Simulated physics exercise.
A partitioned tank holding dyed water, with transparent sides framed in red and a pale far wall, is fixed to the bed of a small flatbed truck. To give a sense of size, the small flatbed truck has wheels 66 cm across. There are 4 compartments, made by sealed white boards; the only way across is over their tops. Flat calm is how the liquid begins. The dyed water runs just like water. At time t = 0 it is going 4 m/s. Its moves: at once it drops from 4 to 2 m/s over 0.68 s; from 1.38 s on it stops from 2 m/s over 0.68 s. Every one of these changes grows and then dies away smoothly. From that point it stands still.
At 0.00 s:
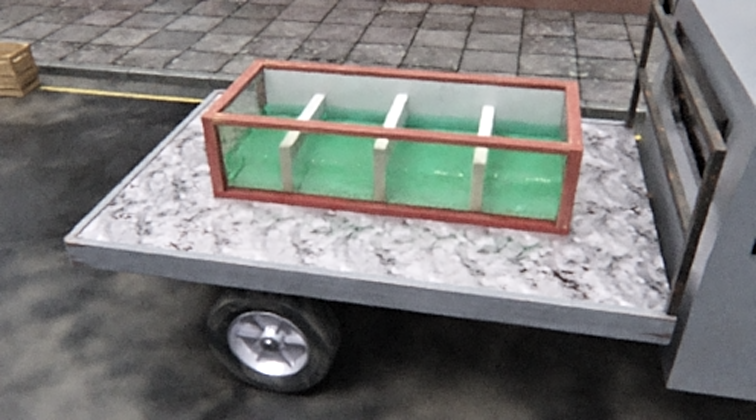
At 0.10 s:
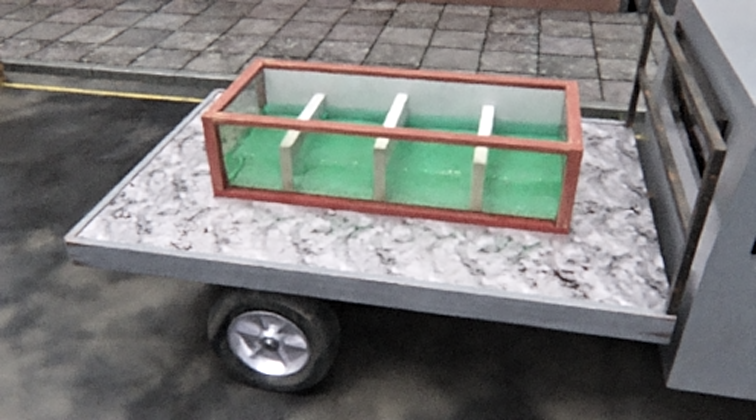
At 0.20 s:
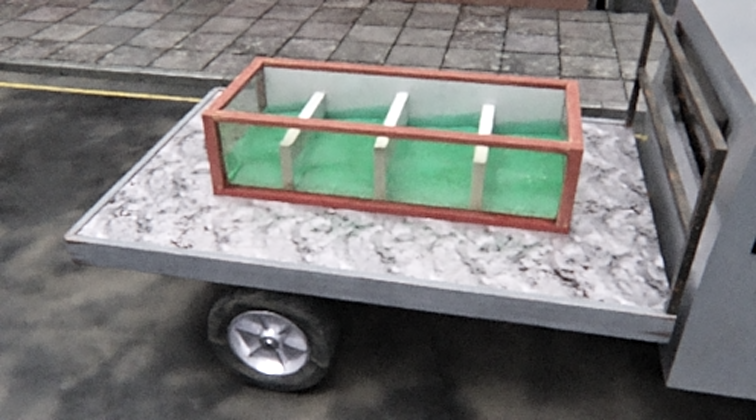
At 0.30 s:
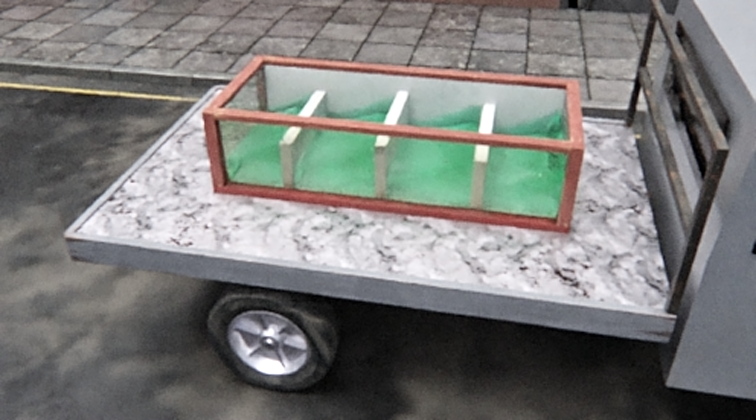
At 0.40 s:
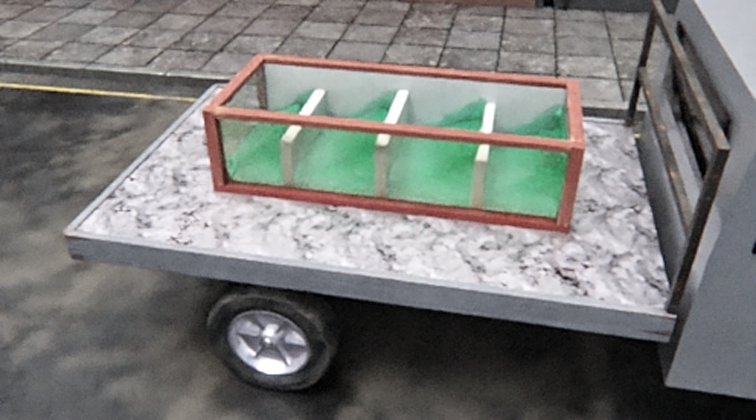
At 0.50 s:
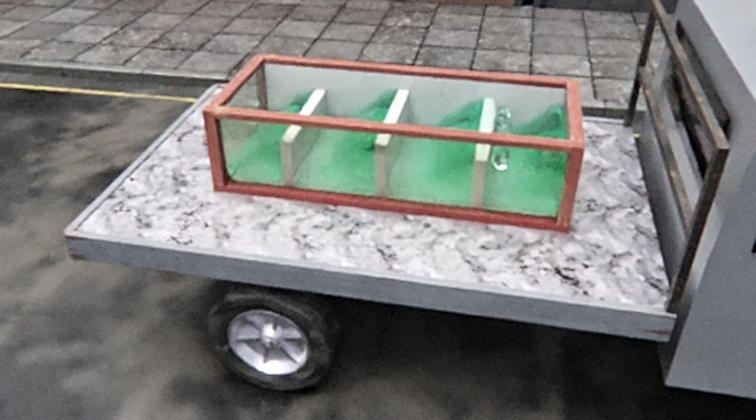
The clip opens on a red-framed, clear-sided tank of green liquid, split into four compartments, on a small flatbed truck passing a paved walkway. The nearly level liquid begins to ripple, then slopes upward toward the right in each compartment, and finally splashes near the rightmost divider.
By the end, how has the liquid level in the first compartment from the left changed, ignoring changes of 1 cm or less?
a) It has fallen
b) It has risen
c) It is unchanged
(a) It has fallen.
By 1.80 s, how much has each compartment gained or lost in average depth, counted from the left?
In cm: 1 down, 0, 1 down, 2 up.
After 1.10 s left to right it is 19, 20, 19, 22 cm deep.
After 1.80 s left to right it is 19, 20, 19, 22 cm deep.
After 2.60 s left to right it is 18, 20, 19, 23 cm deep.
After 5.05 s left to right it is 18, 20, 19, 23 cm deep.
